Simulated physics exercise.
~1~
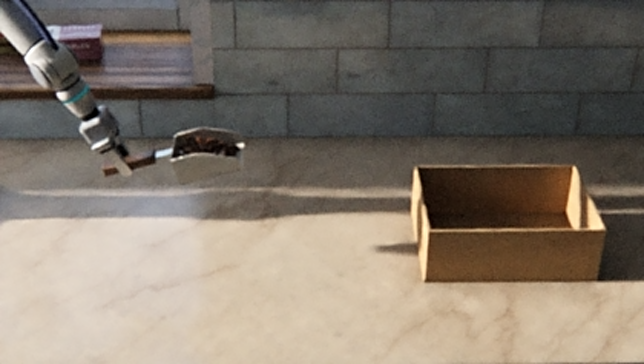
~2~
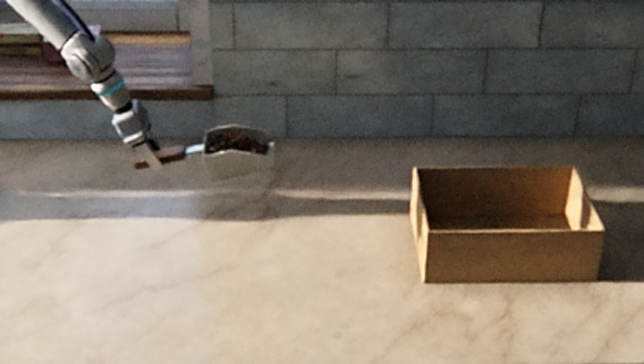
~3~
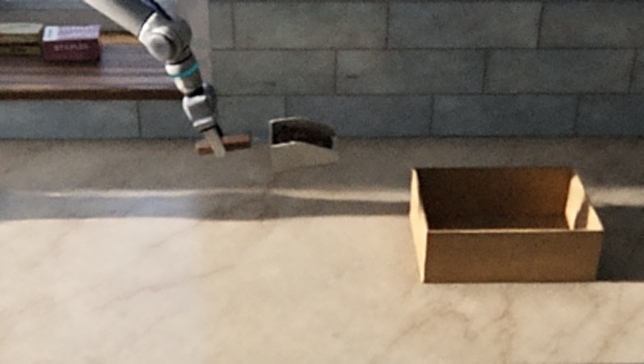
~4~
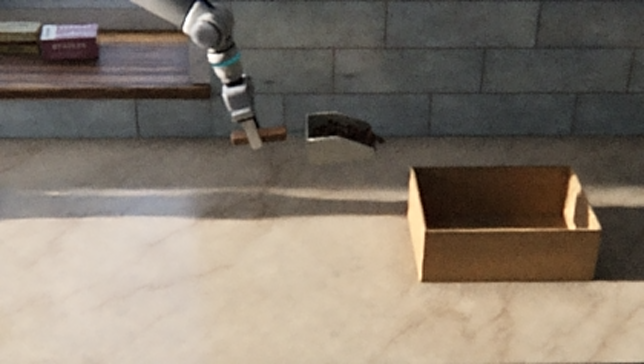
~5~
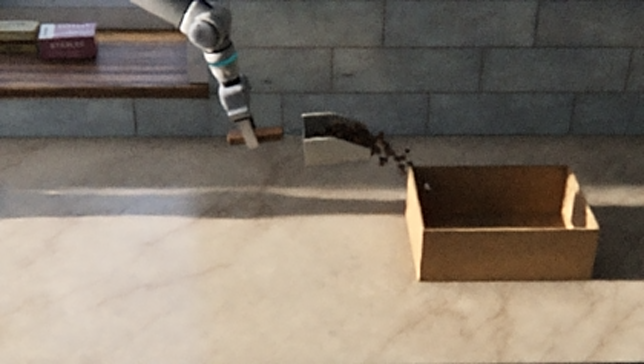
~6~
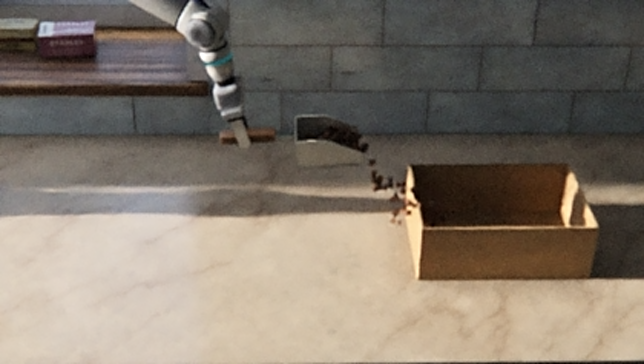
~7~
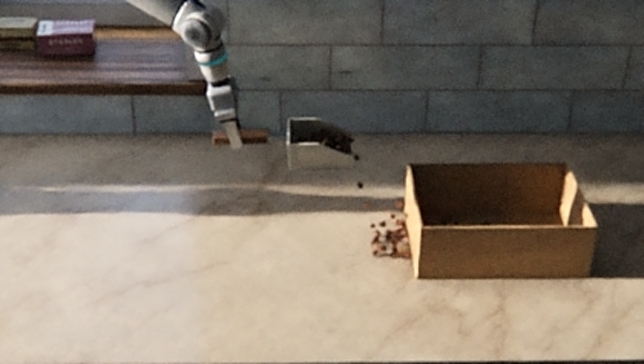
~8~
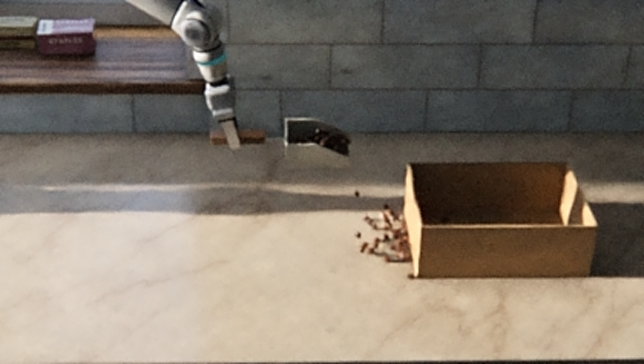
The clip opens on a robot arm holding a scoop of small brown pellets above a pale marble-like counter, with an open tan box to the right. The arm carries the scoop right toward the box, then stops short of it. Pellets slide off the front of the scoop and fall in a stream near the box's left edge as the scoop eases back slightly left. Many land on the counter, gathering against the outside of the box's left wall. At the end, the scoop hovers nearly still, still holding much of its load, with scattered pellets beside the box.
